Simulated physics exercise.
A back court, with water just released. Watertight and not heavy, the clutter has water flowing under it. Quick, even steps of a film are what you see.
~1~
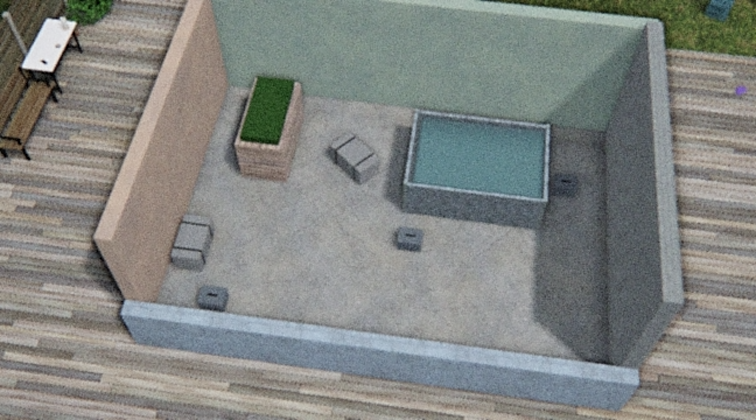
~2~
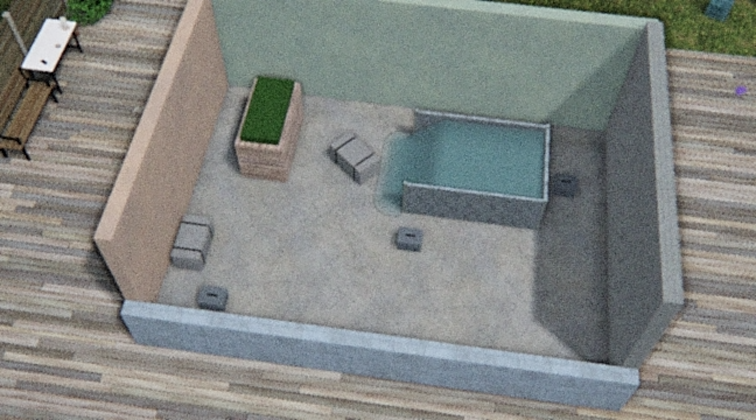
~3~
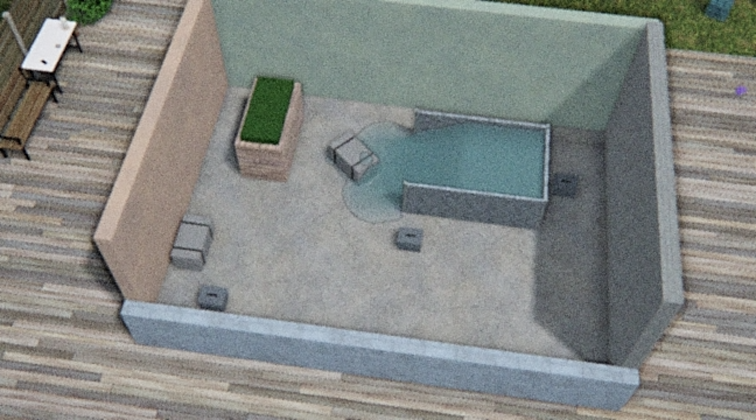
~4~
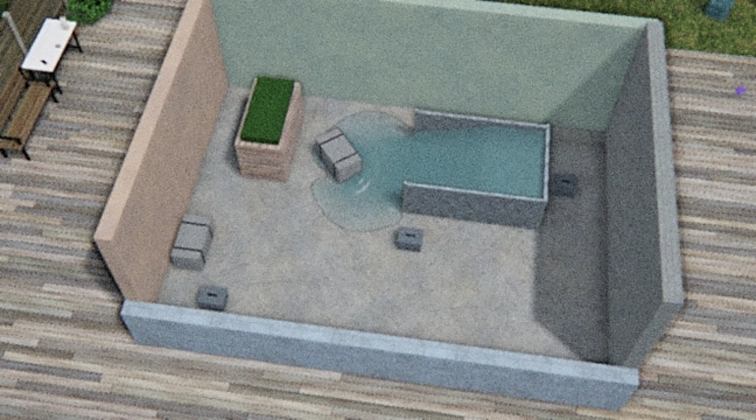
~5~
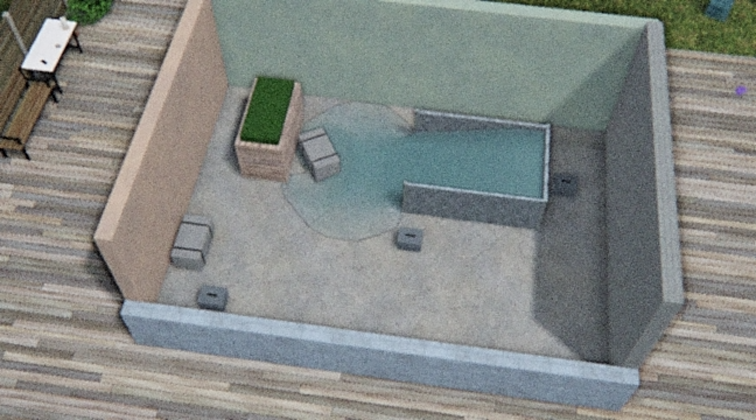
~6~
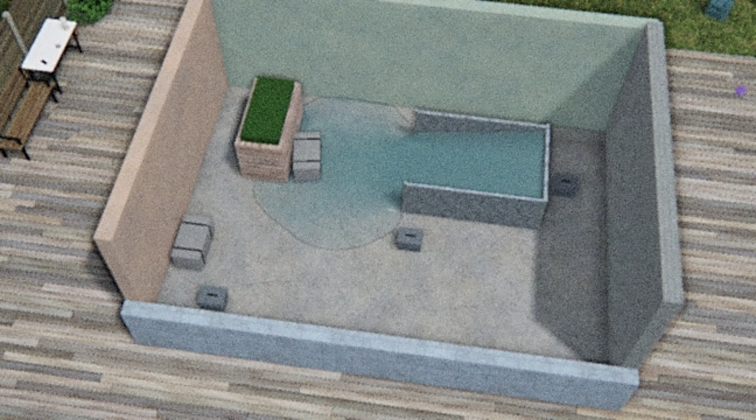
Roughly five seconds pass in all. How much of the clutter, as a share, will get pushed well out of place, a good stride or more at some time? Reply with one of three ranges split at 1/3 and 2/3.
1/3 to 2/3.
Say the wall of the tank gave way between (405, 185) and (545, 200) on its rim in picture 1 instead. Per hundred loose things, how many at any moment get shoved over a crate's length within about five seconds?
That works out to some 80 %.
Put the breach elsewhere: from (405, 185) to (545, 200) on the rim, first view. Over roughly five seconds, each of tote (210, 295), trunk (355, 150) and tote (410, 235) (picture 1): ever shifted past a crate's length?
In that order: Yes, short of that, moved that far.
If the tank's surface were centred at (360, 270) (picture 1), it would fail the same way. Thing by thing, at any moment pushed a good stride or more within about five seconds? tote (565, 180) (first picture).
My call: It fell short.
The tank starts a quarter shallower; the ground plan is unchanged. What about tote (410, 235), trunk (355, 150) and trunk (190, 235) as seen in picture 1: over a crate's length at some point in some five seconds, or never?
In the order asked: Below that distance, over that distance and over that distance.
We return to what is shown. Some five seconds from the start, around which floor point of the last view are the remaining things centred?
I'd put it around pixel (342, 260).
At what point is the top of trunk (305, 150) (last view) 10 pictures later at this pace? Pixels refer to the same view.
Look for it near pixel (243, 208).
A moment on, 1 of 5 are well off their spots; 1 afloat.
Next, 1 of 5 are well off their spots; 1 afloat.
Later, 2 of 5 are well off their spots; 3 afloat.
In the end, 3 of 5 are well off their spots, and 3 have been at some point; 3 afloat.
